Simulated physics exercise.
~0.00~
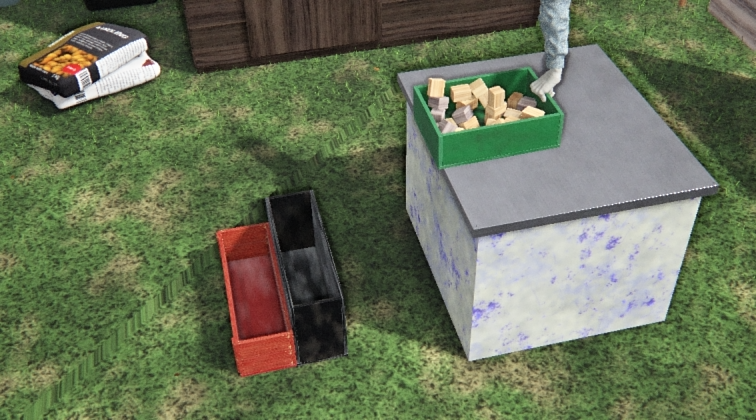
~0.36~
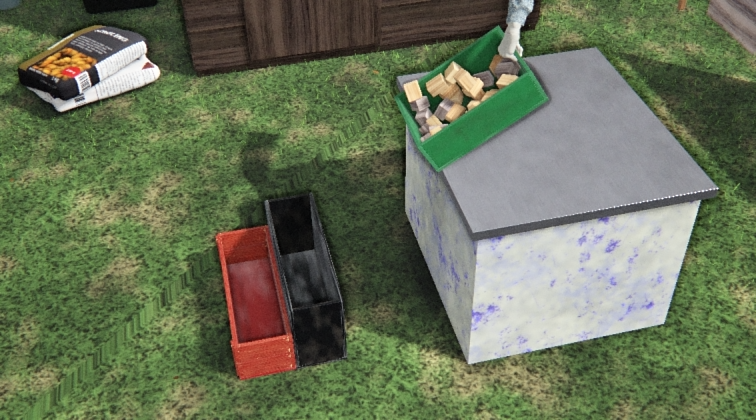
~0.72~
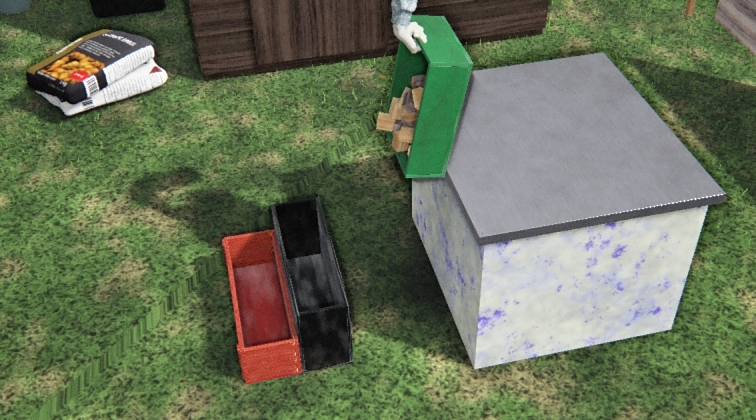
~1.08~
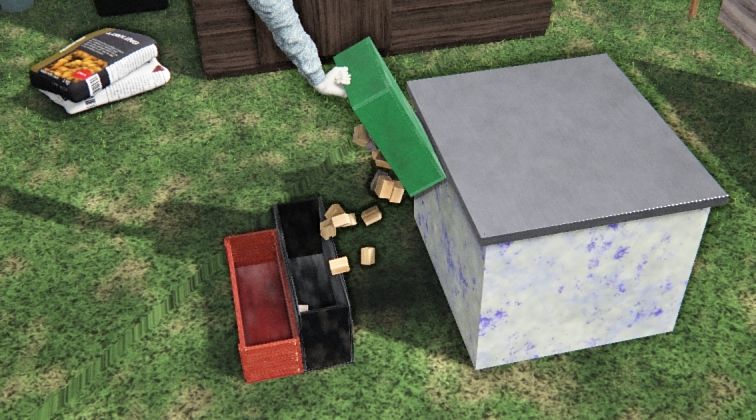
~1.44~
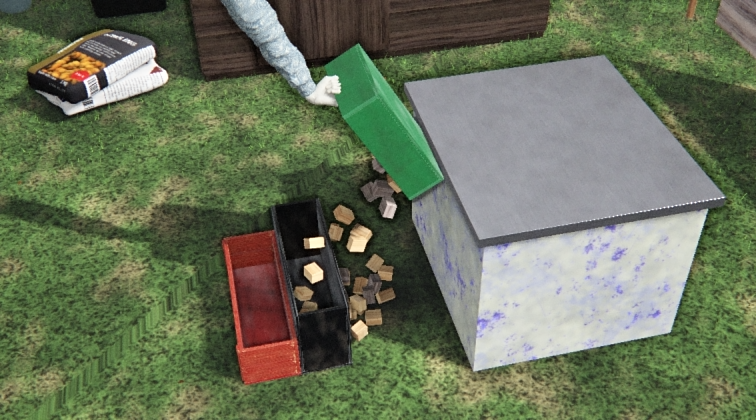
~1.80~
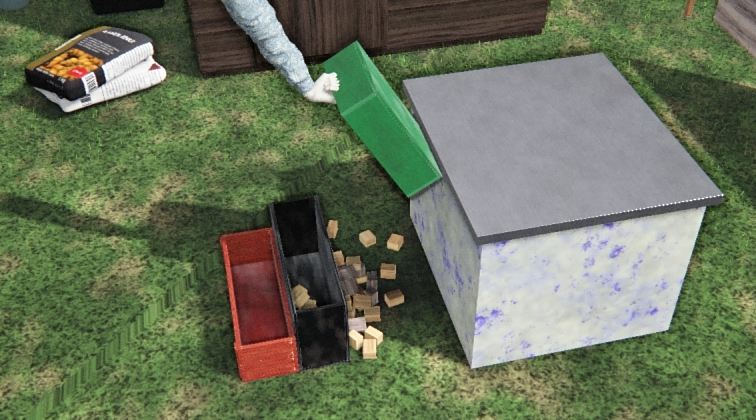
The video shows a gloved hand tipping a green crate of wooden blocks over the left edge of a bench on grass, spilling them downward. Some land in the black tote, but most scatter on the grass between it and the bench, while the red tote stays empty.
